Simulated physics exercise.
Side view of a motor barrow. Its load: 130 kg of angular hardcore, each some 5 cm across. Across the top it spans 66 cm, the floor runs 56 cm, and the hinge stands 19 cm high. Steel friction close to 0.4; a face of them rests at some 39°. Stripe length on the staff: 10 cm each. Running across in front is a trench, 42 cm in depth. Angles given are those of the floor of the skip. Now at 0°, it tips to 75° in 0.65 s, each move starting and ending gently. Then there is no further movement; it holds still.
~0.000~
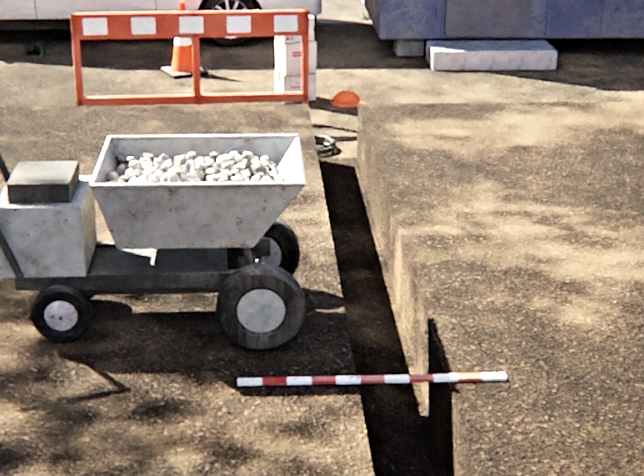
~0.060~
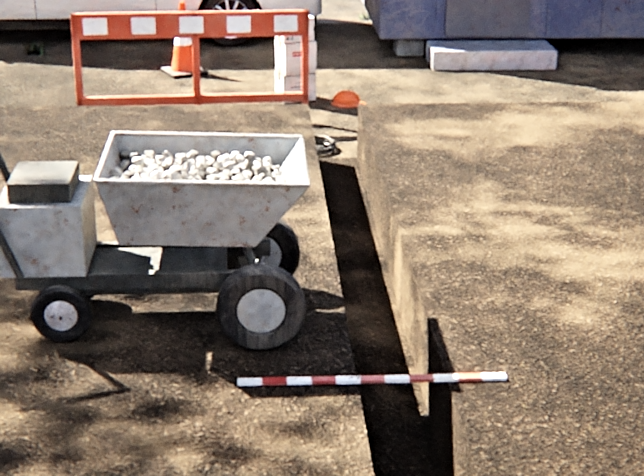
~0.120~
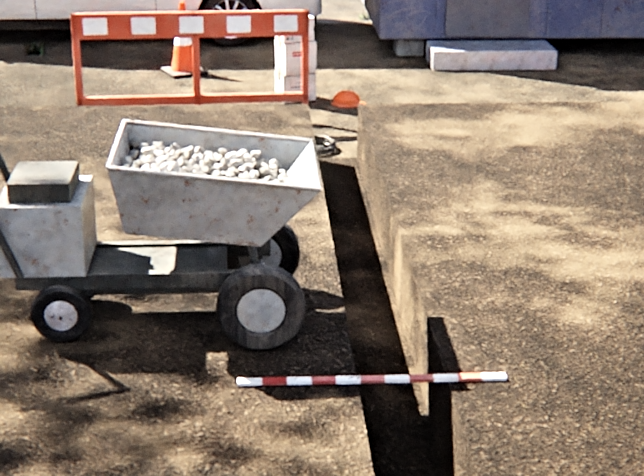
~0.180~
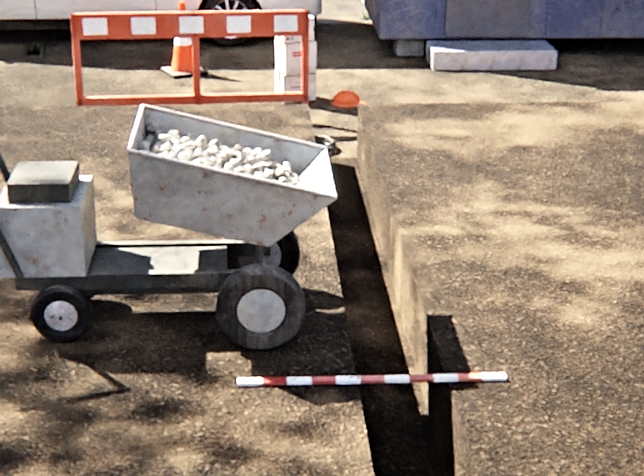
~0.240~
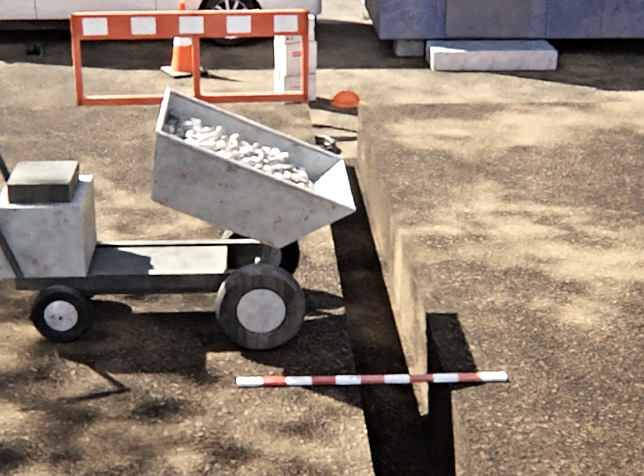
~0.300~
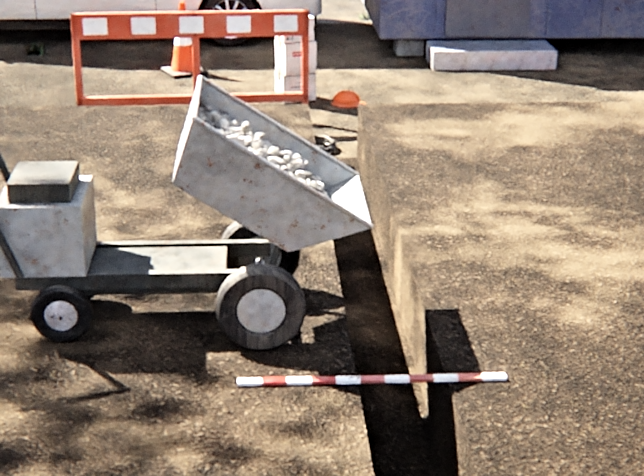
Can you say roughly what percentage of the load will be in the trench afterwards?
Roughly 45 per cent, I would say.
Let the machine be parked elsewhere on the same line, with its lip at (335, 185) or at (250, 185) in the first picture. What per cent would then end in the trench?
Around 15% for the first place and 90% for the second.
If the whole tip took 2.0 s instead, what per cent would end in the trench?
Roughly 75 per cent.
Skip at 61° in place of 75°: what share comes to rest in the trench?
I'd expect around 20 in a hundred.
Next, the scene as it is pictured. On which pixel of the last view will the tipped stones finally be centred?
Roughly at pixel (441, 311).
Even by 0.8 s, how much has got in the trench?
By then, around 10 percent.
After 0.5 s the floor is at 64°; 100 % in the skip; the foremost stones are at (382, 260).
After 0.8 s the floor is at 75°; 69 % in the skip, 9 % in the trench, 22 % past the trench; the foremost stones are at (481, 317).
After 1.1 s the floor is at 75°; 18 % in the skip, 25 % in the trench, 56 % past the trench; the foremost stones are past the picture's edge.
After 3.0 s the floor is at 75°; 0 % in the skip, 45 % in the trench, 55 % past the trench; the foremost stones are past the picture's edge.
